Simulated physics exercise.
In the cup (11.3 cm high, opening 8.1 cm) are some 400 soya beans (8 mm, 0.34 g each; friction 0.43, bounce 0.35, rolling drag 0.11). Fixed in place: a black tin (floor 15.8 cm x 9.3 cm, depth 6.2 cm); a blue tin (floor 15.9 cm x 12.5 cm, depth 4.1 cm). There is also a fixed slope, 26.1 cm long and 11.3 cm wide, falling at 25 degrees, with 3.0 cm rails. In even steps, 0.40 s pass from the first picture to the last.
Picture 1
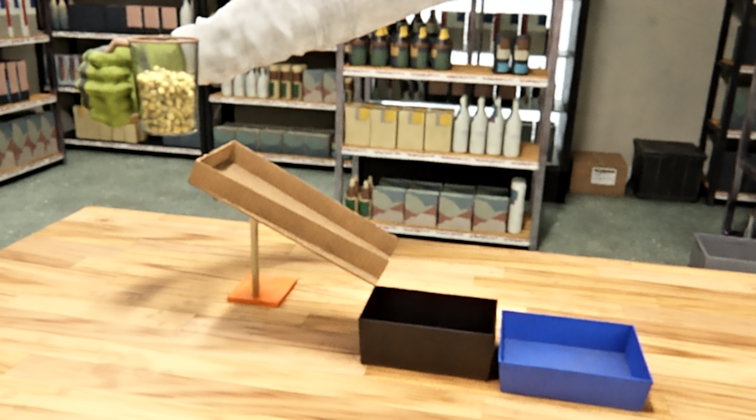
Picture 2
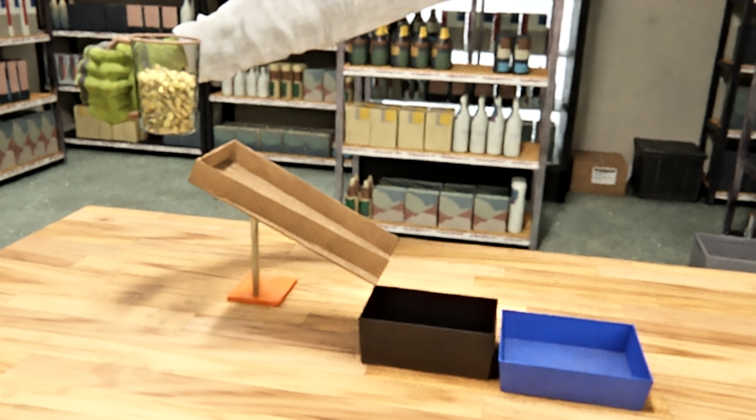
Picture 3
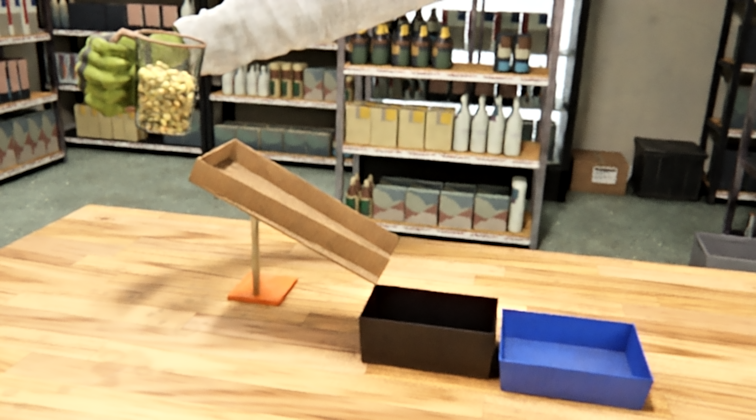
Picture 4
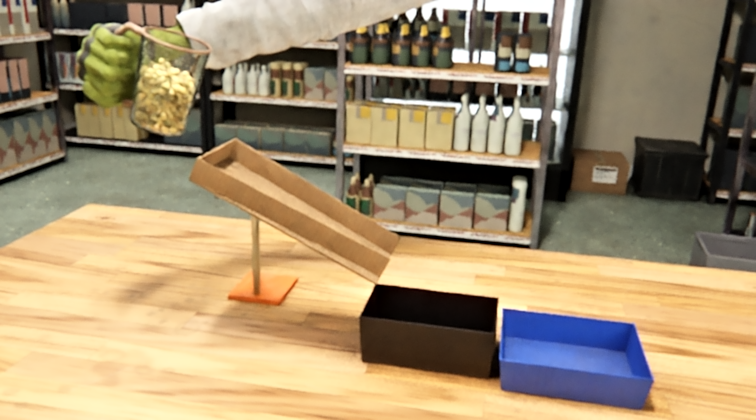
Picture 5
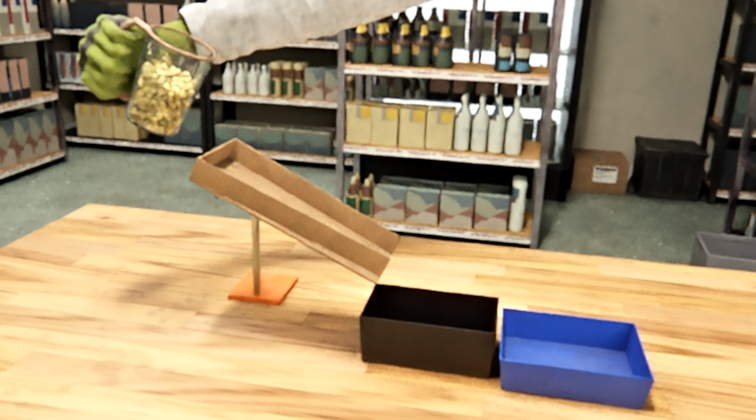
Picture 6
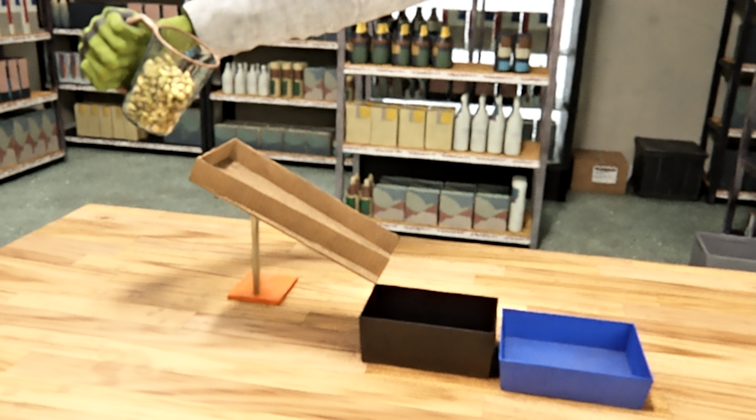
Green-gloved hand tilting a clear cup of pale beans steadily to the right above a sloped cardboard chute, black and blue trays below.
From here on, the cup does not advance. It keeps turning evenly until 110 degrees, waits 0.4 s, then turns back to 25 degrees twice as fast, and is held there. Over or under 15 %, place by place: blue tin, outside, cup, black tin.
Blue tin: Under, outside: Over, cup: Under, black tin: Over.
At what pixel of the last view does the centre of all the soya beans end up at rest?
Roughly at pixel (446, 345).
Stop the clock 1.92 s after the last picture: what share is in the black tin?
About 60 per cent so far.
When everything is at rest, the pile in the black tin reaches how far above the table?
About 3.5 cm.
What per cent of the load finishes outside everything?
30 %, approximately.
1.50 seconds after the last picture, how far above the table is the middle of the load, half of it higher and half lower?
2 cm, give or take.
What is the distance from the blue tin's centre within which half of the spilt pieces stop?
Some 60 centimetres.
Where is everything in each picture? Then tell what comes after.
In the first picture, cup at (165, 57); tilt 0 degrees; moved 0.0 cm; lip at (195, 41); top of the load at (160, 77); black tin at (431, 309); blue tin at (570, 342).
In the second picture, cup at (166, 57); tilt 3 degrees; moved 0.0 cm; lip at (197, 42); top of the load at (158, 76).
In the third picture, cup at (170, 59); tilt 10 degrees; moved 0.1 cm; low side right; lip at (202, 46); top of the load at (159, 73).
In the fourth picture, cup at (172, 61); tilt 18 degrees; moved 0.1 cm; low side right; lip at (207, 52); top of the load at (144, 69).
In the fifth picture, cup at (175, 64); tilt 26 degrees; moved 0.1 cm; low side right; lip at (211, 59); top of the load at (168, 67).
In the sixth picture, cup at (176, 68); tilt 33 degrees; moved 0.1 cm; low side right; lip at (214, 66); top of the load at (149, 66); black tin at (431, 307); blue tin at (571, 340).
Then, 0.58 s after the last picture, tilt 91 degrees; cup 100 %; middle of all pieces near (156, 88).
Then, 1.06 s after the last picture, tilt 110 degrees; outside 5 %, slope 50 %, cup 40 %, in the air 5 %; middle of all pieces near (216, 166).
Then, 1.50 s after the last picture, tilt 67 degrees; outside 30 %, slope 20 %, cup 5 %, black tin 45 %; middle of all pieces near (314, 291).
Then, 1.92 s after the last picture, tilt 25 degrees; outside 30 %, cup 5 %, black tin 60 %; middle of all pieces near (337, 318).
In the end, outside 30 %, blue tin 0 %, slope 0 %, cup 5 %, black tin 65 %.
